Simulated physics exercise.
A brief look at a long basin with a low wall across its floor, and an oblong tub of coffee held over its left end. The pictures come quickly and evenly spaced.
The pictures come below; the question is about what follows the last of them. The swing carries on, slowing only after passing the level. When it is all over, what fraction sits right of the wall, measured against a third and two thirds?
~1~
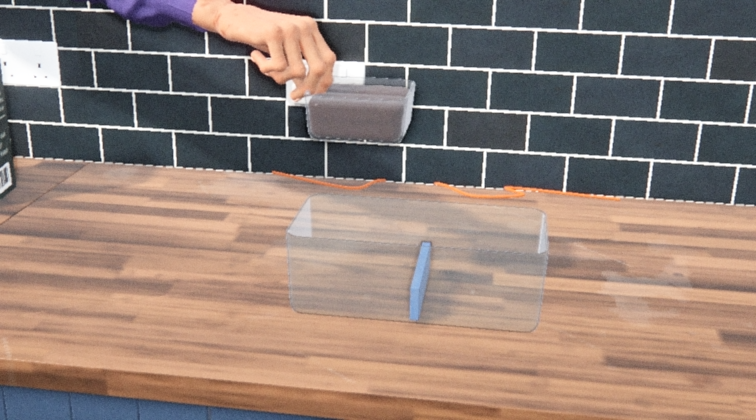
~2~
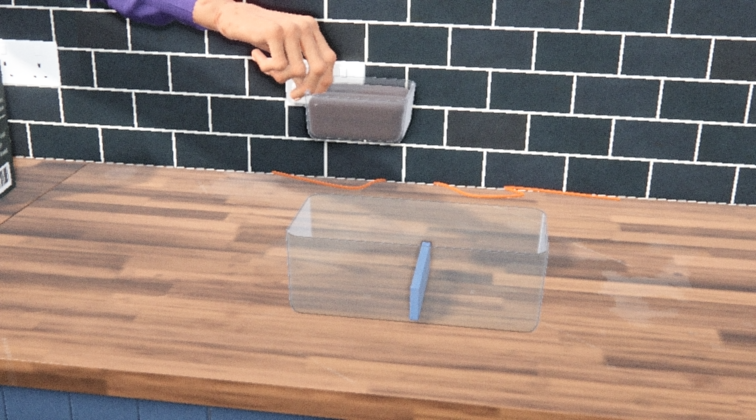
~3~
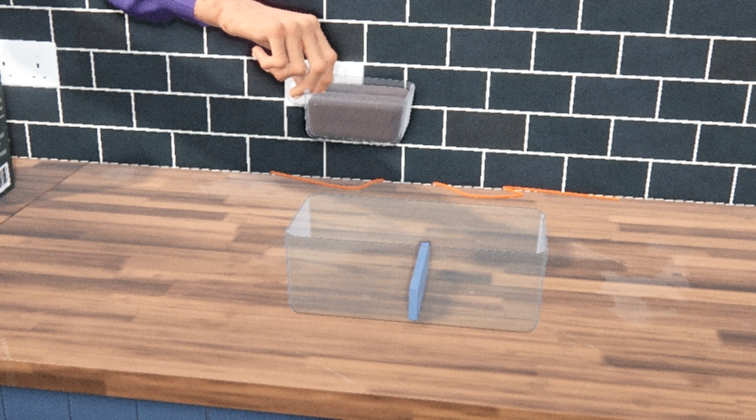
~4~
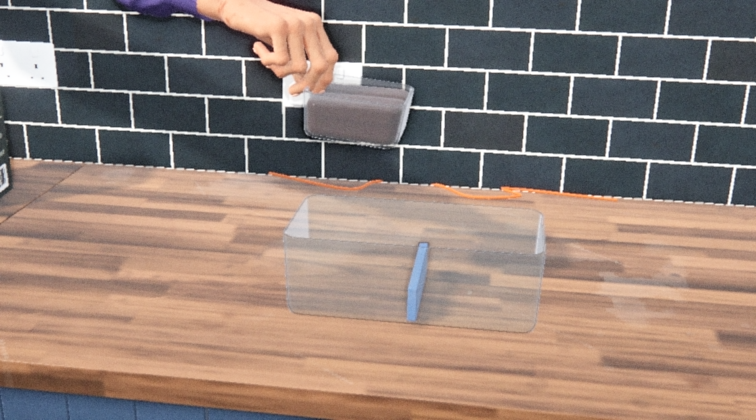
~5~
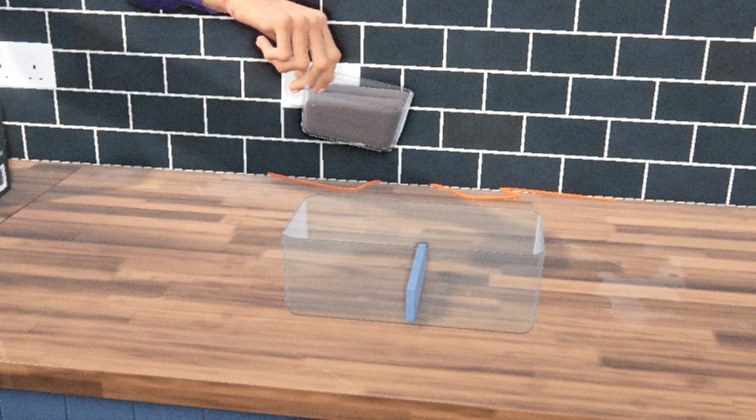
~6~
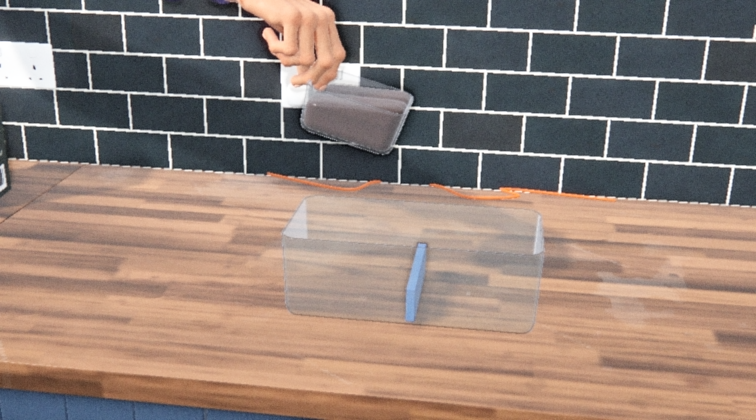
It finishes at more than two thirds.
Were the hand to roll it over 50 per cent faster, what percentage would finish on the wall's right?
I'd say close to 80 %.
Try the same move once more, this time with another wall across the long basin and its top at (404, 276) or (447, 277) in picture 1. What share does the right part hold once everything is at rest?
The first placement gives around 85 percent, the second 65 percent.
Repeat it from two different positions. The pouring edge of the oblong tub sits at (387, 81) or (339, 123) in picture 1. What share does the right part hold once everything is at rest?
Roughly 70 percent on the first try and 0 percent on the second.
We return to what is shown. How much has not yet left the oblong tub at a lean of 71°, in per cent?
It works out to close to 30 percent.
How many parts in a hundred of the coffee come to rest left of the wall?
Something like 20 per cent, roughly.
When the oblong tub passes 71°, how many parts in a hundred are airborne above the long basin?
40 per cent.
A moment on, the oblong tub is tipped part way and 29 per cent is still to pour, 1 is left of the wall and 28 right of it.
Next, the oblong tub is tipped right over and 4 per cent is still to pour, 10 is left of the wall and 78 right of it.
Then the oblong tub is tipped right over and 0 per cent is still to pour, 20 is left of the wall and 78 right of it.
Later the oblong tub is tipped right over and 0 per cent is still to pour, 20 is left of the wall and 79 right of it.
Finally, 20 per cent lies left of the wall, 79 right of it and 2 outside.
